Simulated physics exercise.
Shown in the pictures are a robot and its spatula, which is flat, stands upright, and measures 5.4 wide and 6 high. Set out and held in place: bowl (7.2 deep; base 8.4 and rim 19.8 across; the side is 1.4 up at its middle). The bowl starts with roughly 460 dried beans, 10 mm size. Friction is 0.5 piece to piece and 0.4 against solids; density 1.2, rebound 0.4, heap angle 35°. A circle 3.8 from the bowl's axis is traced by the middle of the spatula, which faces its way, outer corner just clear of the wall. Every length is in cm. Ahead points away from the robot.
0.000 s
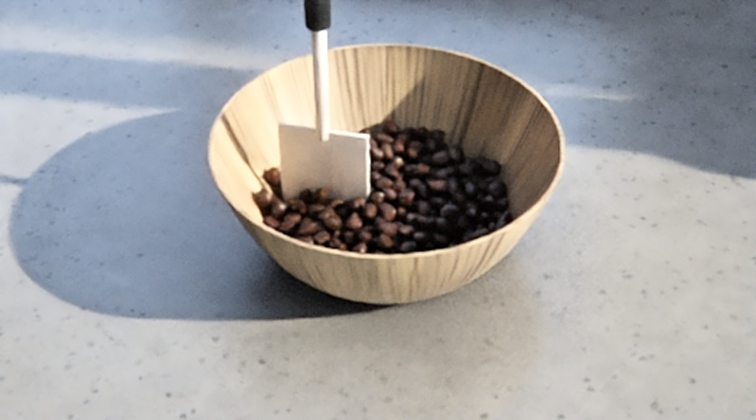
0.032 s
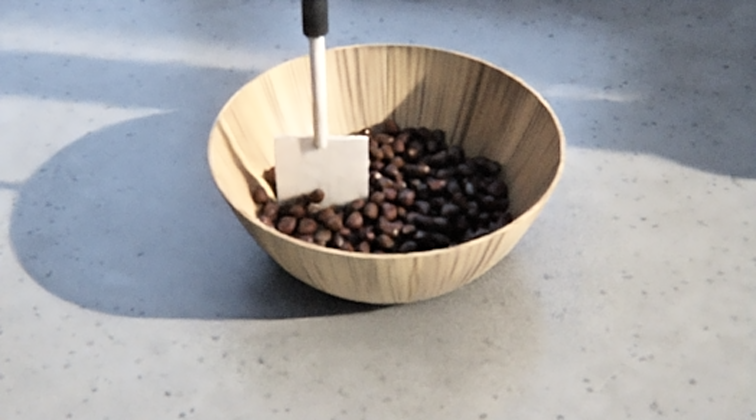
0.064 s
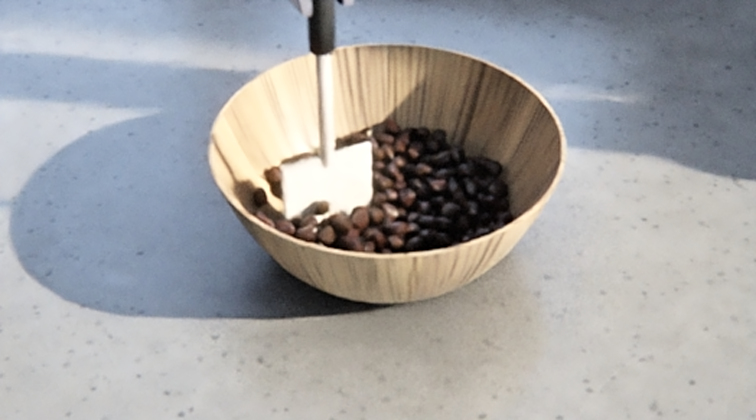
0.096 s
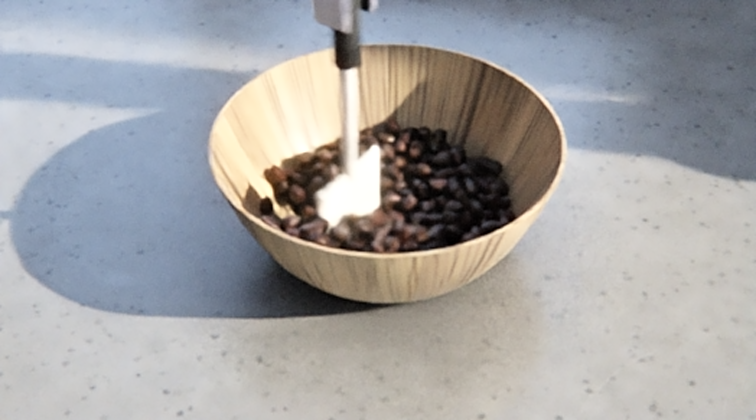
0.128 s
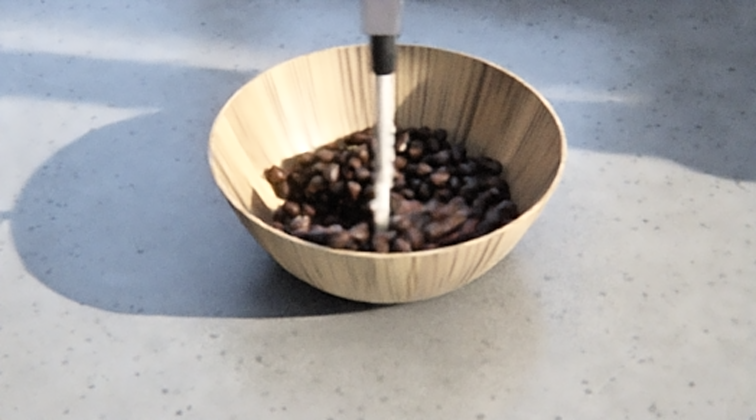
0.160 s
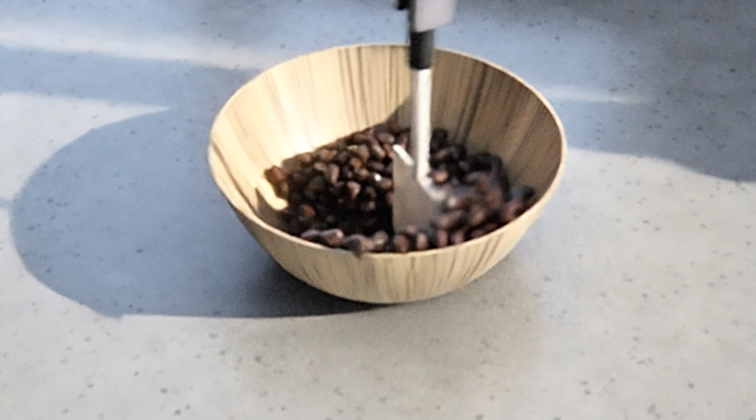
On a speckled grey surface, a robot's flat spatula sweeping rightward through dark beans in a wooden bowl, turning edge-on midway.
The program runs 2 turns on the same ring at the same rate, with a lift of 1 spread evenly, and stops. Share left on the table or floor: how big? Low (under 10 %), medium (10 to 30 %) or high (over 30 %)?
Medium - 10 to 30 %.
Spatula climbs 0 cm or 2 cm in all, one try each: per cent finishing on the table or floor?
25 and 10 %.
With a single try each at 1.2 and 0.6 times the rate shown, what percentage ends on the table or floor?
Roughly 25 and 0 per cent.
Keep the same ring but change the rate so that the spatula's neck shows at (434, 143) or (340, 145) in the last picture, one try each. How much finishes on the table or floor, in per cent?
Around 25 and 0 percent, in that order.
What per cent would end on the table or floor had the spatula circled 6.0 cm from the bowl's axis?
Around 0 in a hundred.
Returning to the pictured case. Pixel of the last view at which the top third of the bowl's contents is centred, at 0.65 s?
Centre, approx.: (473, 168).
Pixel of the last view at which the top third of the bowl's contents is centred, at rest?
About (383, 180).
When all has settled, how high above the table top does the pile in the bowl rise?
6.0 cm, give or take.
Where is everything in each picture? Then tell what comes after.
The spatula neck at (322, 109), 0° round; upper third of the load around (389, 199), from x 265 to 505, top at y 130; 457 in the bowl, in the first frame.
The spatula neck at (319, 116), 12° round; upper third of the load around (384, 207), from x 260 to 505, top at y 130, in the second frame.
The spatula neck at (326, 134), 41° round; upper third of the load around (375, 223), from x 260 to 505, top at y 130, in the third frame.
The spatula neck at (349, 149), 71° round; upper third of the load around (386, 235), from x 265 to 510, top at y 130, in the fourth frame.
The spatula neck at (383, 155), 101° round; upper third of the load around (420, 236), from x 275 to 510, top at y 130, in the fifth frame.
The spatula neck at (419, 150), 131° round; upper third of the load around (455, 223), from x 275 to 525, top at y 130; 457 in the bowl, in the sixth frame.
After 0.40 s, 359° round, highest piece 10 above the table; 420 in the bowl, 19 on the table or floor, 18 in flight or on the tool.
After 0.65 s, 227° round, highest piece 9 above the table; 400 in the bowl, 53 on the table or floor, 4 in flight or on the tool.
After 0.97 s, 0° round, highest piece 6 above the table; 396 in the bowl, 61 on the table or floor.
After 1.67 s, 0° round, highest piece 6 above the table; 396 in the bowl, 61 on the table or floor.
In the end, 396 in the bowl, 61 on the table or floor. That is 13 % on the table or floor.
